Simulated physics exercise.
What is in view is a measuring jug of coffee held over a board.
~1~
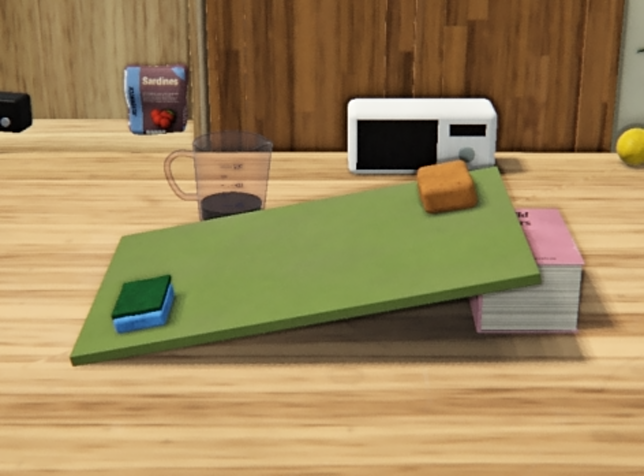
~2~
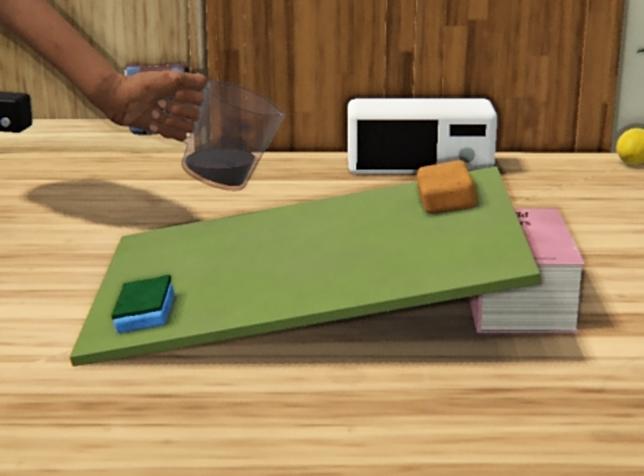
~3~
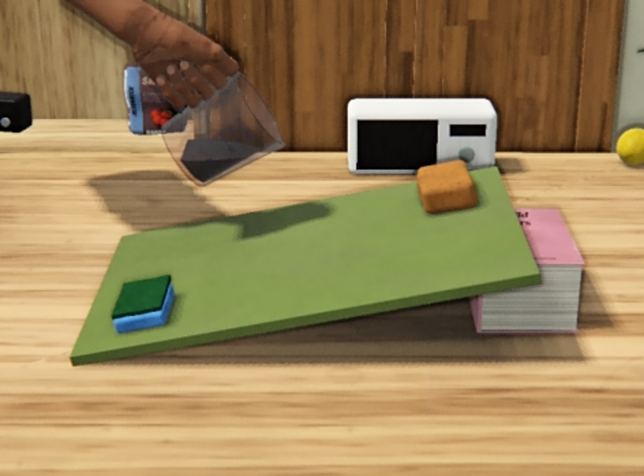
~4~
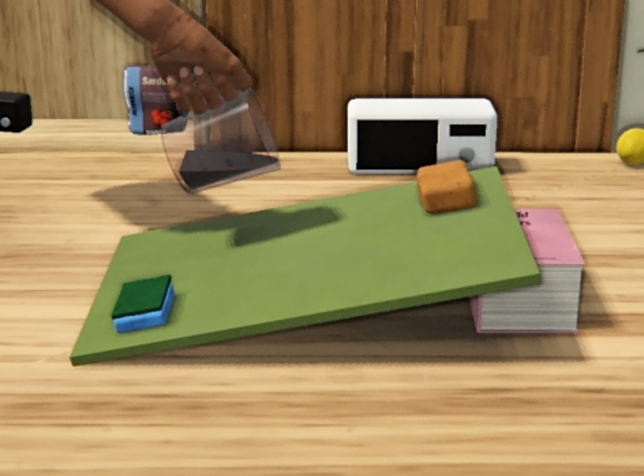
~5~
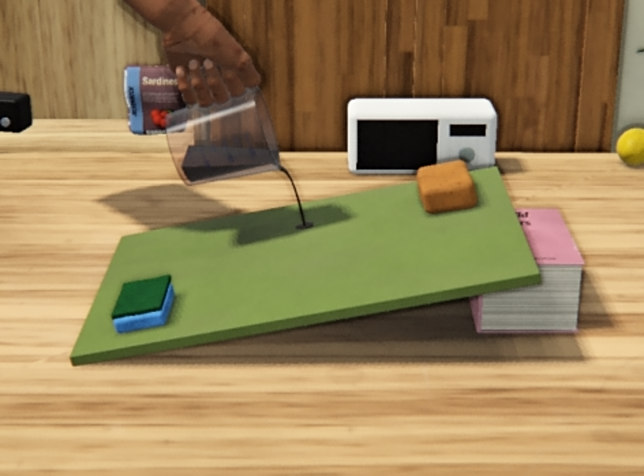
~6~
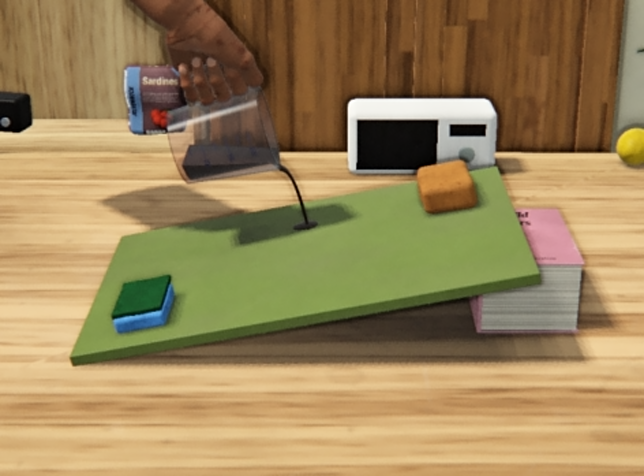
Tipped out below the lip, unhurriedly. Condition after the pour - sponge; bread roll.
Sponge: Dry, bread roll: Dry.
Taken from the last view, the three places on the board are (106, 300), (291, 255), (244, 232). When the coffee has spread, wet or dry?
Point one is never touched, point two is never touched, point three is caught by it.
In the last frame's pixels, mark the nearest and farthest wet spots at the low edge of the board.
Near limit (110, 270), far limit (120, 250).
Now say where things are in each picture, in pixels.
The first picture shows the board slopes down to the left; measuring jug (230, 179) nearly empty; sponge (144, 304); bread roll (446, 186).
The second picture shows measuring jug (229, 134) tipped 20° with all of its load; sponge (144, 304).
The third picture shows measuring jug (223, 131) tipped 55° with all of its load; bread roll (446, 186).
The fourth picture shows the board slopes down to the left; measuring jug (222, 142) tipped 70° with all of its load; sponge (144, 304).
The fifth picture shows the first of it lands; measuring jug (225, 137) tipped 75° with all of its load; bread roll (446, 186).
The sixth picture shows the first of it lands; measuring jug (226, 135) tipped 75° with nearly all of its load; sponge (144, 304); bread roll (446, 186).
Soon after, it runs down to the left; the sponge is dry; the bread roll is dry.
Later, it runs down to the left and off the end; the sponge is dry; the bread roll is dry.
In the end, it runs down to the left and off the end; the sponge is dry; the bread roll is dry.
